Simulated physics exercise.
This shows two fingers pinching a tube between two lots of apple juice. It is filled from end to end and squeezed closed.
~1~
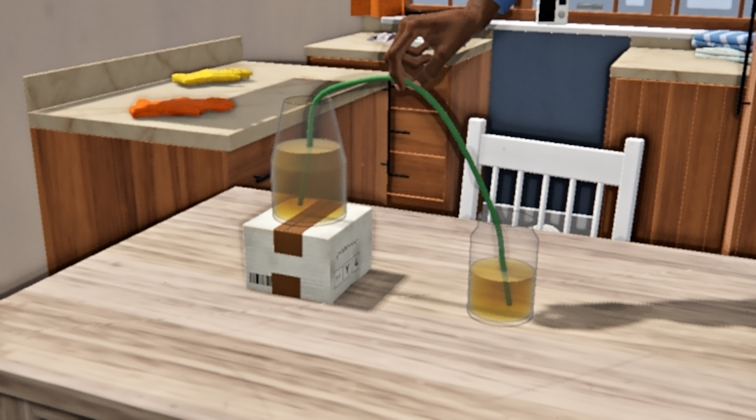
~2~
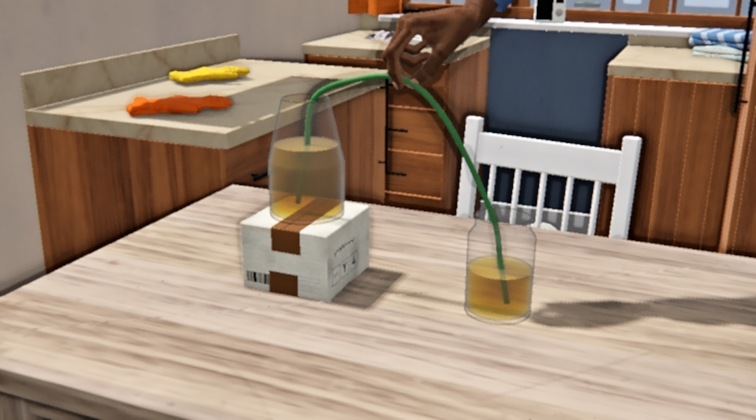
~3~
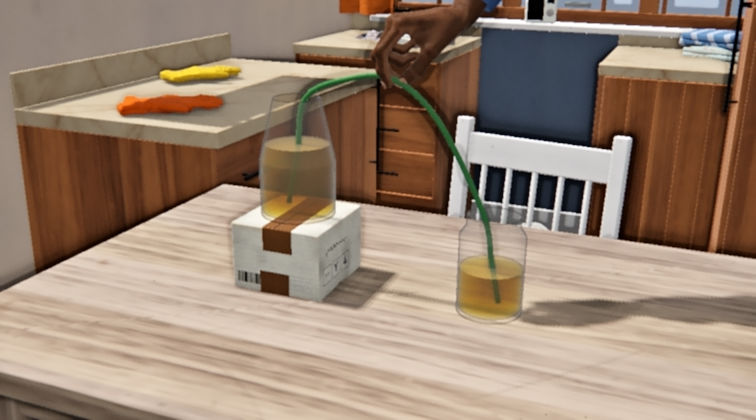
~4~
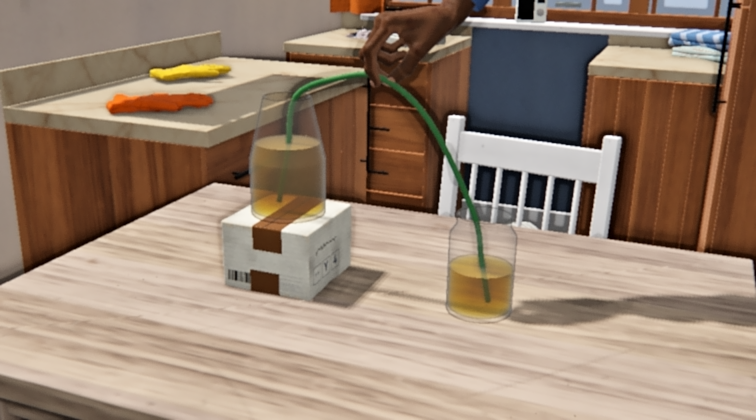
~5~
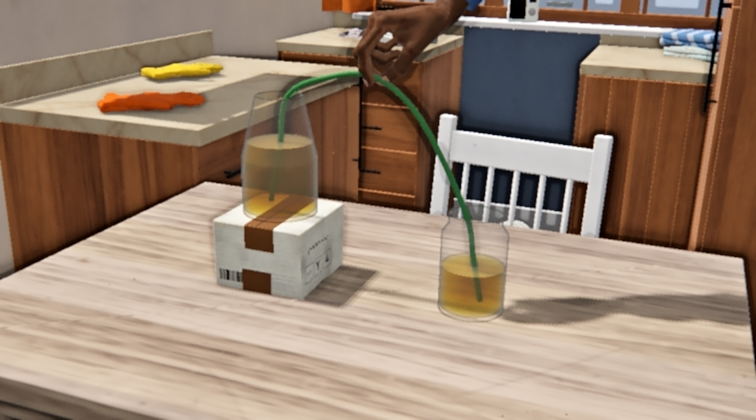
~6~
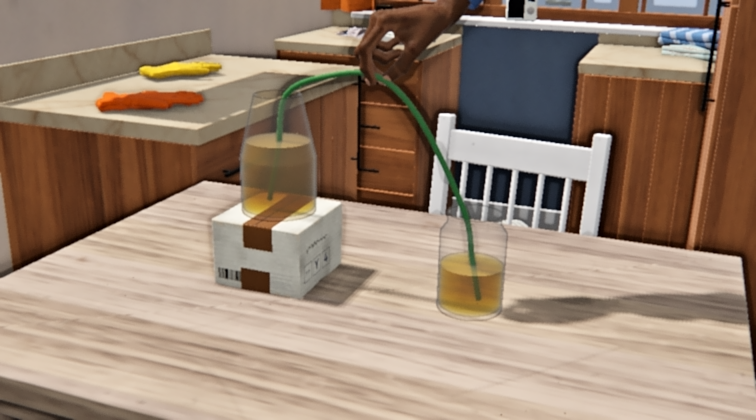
A hand keeps pinching a green tube between two containers of amber liquid, barely moving.
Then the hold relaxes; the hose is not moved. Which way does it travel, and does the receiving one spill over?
Apple juice goes: To the right; receiving: Spills over.
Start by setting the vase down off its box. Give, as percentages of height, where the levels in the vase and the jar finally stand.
First 50 per cent, then 60 per cent.
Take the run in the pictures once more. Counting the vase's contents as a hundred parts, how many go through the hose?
Around 65 percent.
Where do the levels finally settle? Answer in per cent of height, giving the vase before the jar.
About 20 %, then 100 %.
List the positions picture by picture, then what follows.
In the first frame, fingers on the hose; vase (309, 157) about two thirds full, up on the box; jar (503, 264) about half full, on the top itself.
In the second frame, still shut; vase about two thirds full, surface at (306, 144); jar about half full, surface at (500, 268).
In the third frame, the hose is pinched; vase (298, 154) about two thirds full; jar (491, 262) about half full.
In the fourth frame, nothing flows; vase about two thirds full, surface at (288, 142); jar about half full, surface at (481, 266).
In the fifth frame, fingers on the hose; vase (280, 152) about two thirds full, up on the box; jar (473, 260) about half full, on the top itself.
In the sixth frame, still shut; vase about two thirds full, surface at (278, 140); jar about half full, surface at (472, 264).
A moment on, the vase is about half full; the jar is about two thirds full.
Further on, the vase is about a quarter full; the jar is full to the brim; a puddle lies under the lower one.
When it is over, the vase is about a quarter full; the jar is full to the brim; a puddle lies under the lower one; the two surfaces are level.
